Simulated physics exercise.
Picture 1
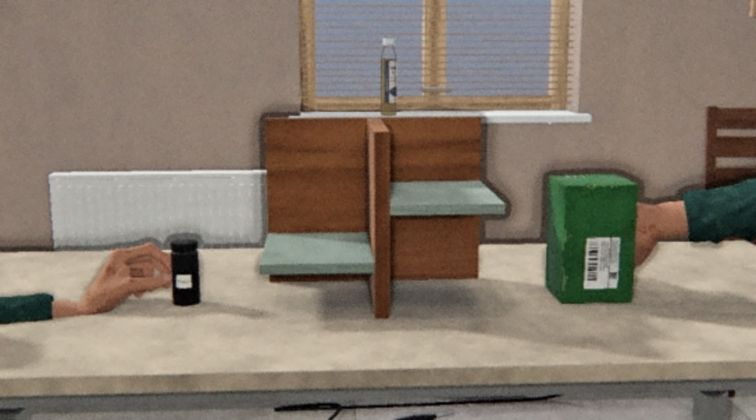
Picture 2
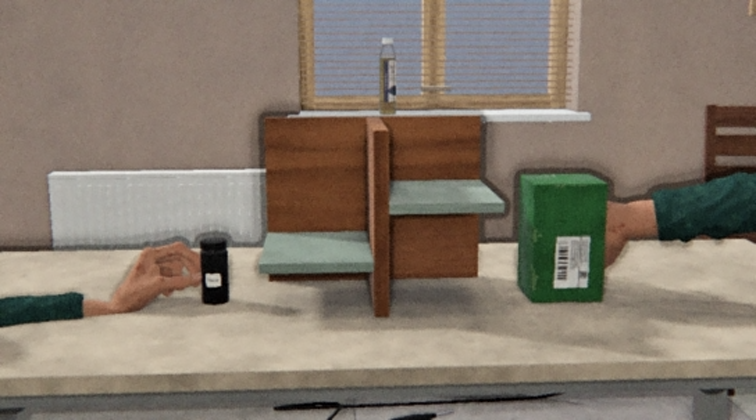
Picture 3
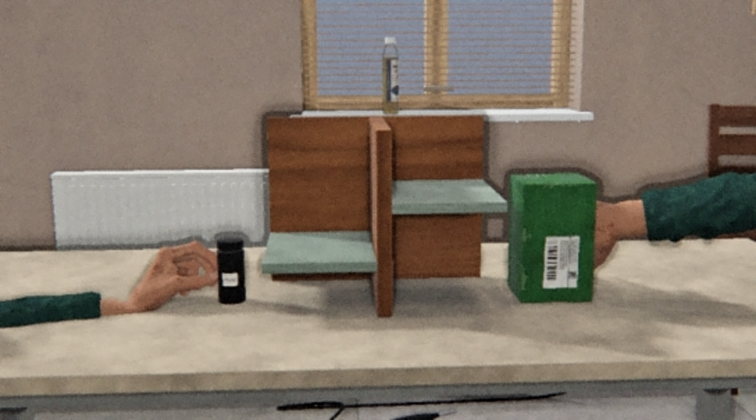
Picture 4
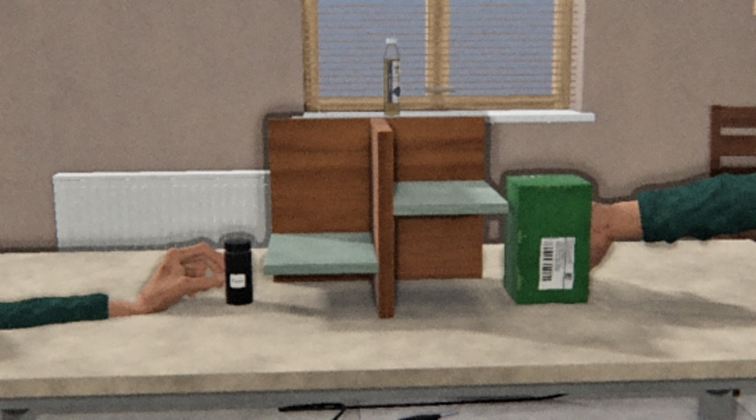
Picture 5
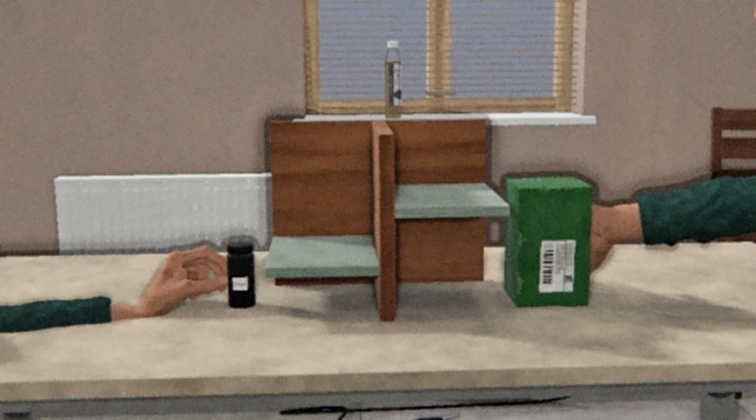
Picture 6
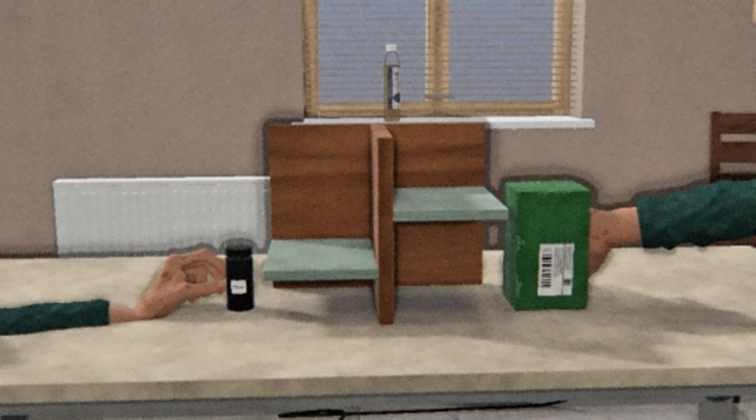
On a pale tabletop in a room with a window and white radiator, seen from the front, a low brown rack with grey-green shelves stands in the middle. A hand at left holds a small black shaker, and another at right holds a green box. The hands slide both inward toward the rack, quickly then barely moving, while the view shifts very slightly.
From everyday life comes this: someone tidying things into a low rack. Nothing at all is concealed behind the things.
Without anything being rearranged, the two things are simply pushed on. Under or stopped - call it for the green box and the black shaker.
Green box stopped, black shaker stopped.
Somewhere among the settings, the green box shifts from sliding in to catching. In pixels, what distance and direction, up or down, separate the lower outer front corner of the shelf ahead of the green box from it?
Shift approx. 24 px, direction up.
Then, 0.18 s later than the last frame, green box sliding up to the opening near (540, 244); black shaker sliding up to the opening near (244, 278).
Then, 0.26 s later than the last frame, green box sliding up to the opening near (531, 244); black shaker sliding up to the opening near (254, 278).
Then, 0.38 s later than the last frame, green box stopped at the opening near (531, 244); black shaker stopped at the opening near (254, 278).
When it is over, the green box catches on the edge, near (531, 244); the black shaker catches on the edge, near (254, 278).
